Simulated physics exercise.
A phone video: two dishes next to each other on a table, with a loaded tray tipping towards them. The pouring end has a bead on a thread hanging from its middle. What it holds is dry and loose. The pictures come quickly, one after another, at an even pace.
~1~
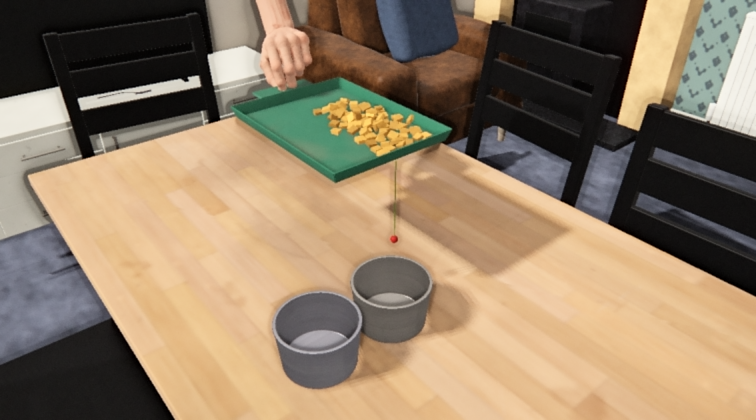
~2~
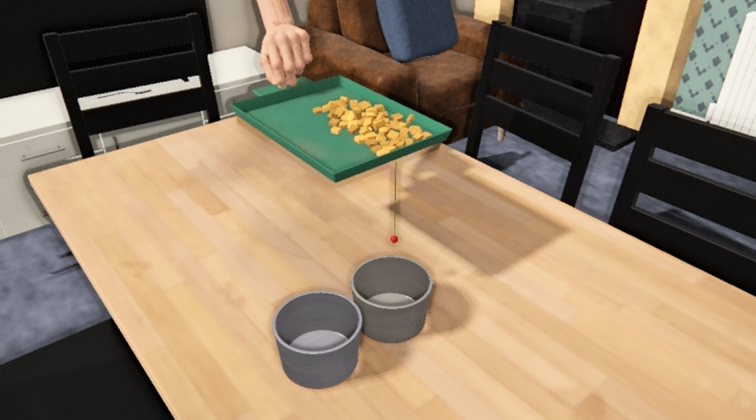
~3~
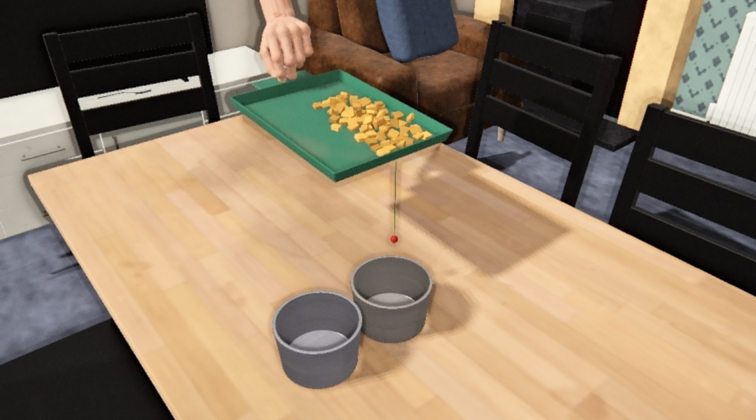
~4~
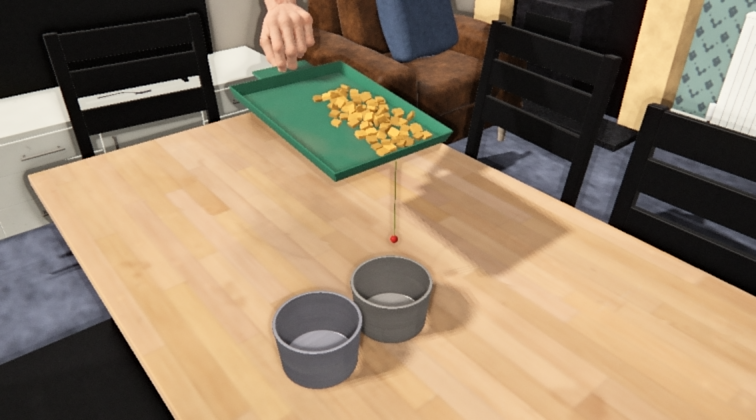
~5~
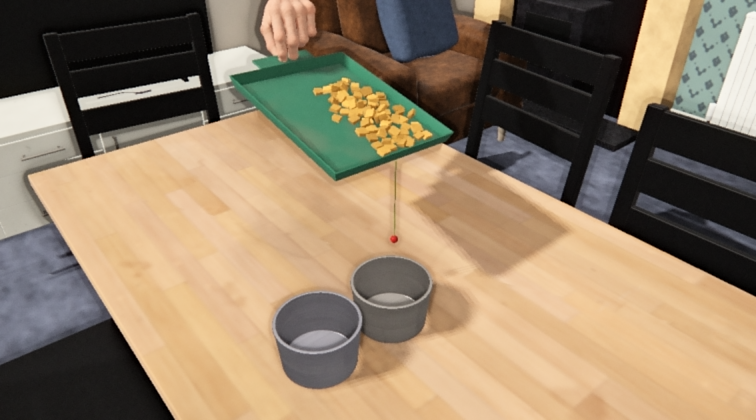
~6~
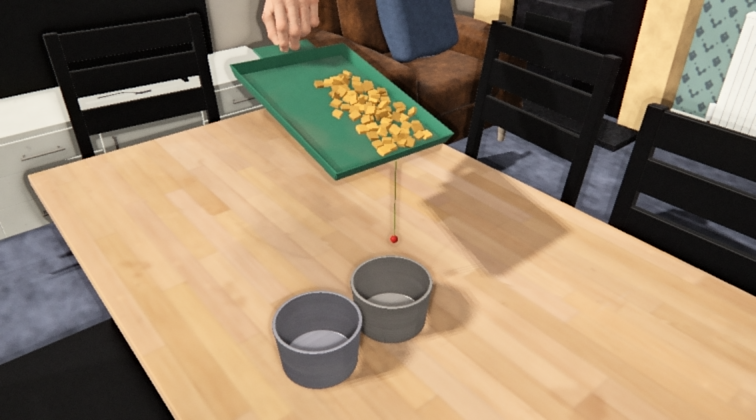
A hand gradually tilts a green tray of cereal squares above two gray dishes.
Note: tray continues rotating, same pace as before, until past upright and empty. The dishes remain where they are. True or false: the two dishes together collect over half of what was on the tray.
False, they collect less than half.
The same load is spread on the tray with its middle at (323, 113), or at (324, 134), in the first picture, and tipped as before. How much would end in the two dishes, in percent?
Around 30 then around 50 per cent.
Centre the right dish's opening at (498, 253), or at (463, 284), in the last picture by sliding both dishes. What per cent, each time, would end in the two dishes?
In the first position around 20 percent, in the second around 0 percent.
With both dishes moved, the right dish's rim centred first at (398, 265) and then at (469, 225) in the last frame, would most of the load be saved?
In the first position shy of half, in the second past half.
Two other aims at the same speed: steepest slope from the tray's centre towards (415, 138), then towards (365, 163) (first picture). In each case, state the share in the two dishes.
First case: 0 %; second case: 60 %.
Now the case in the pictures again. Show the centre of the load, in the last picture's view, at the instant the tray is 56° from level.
The middle of the pieces shows up near (413, 125).
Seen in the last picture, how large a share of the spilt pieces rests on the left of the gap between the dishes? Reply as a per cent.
Roughly 0 in a hundred.
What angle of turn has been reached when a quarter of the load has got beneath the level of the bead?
90° or so.
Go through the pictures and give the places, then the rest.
The first frame shows corners of the pouring end at (335, 170) and (446, 129), level; middle of the load at (374, 124), cereal squares; left dish at (343, 361); right dish at (417, 317); bead on its thread at (394, 239).
The second frame shows corners of the pouring end at (335, 170) and (446, 129), level; middle of the load at (374, 124).
The third frame shows corners of the pouring end at (336, 170) and (446, 129), tipped barely, lowest at the right corner; middle of the load at (374, 121).
The fourth frame shows corners of the pouring end at (336, 170) and (447, 130), tipped a little, lowest at the right corner; middle of the load at (375, 118).
The fifth frame shows corners of the pouring end at (337, 170) and (447, 131), tipped a little, lowest at the right corner; middle of the load at (368, 112).
The sixth frame shows corners of the pouring end at (338, 169) and (448, 132), tipped clearly, lowest at the right corner; middle of the load at (368, 108); left dish at (343, 361); right dish at (417, 317).
Soon, tray tipped steeply; all on the tray.
A while on, tray tipped right over; about half on the tray; a stray few in the right dish; about a third outside both; a small part in the air.
Towards the end, tray tipped past a quarter turn; a small part in the right dish; nearly all outside both.
Finally, tray tipped past a quarter turn; none in the left dish; a small part in the right dish; nearly all outside both.
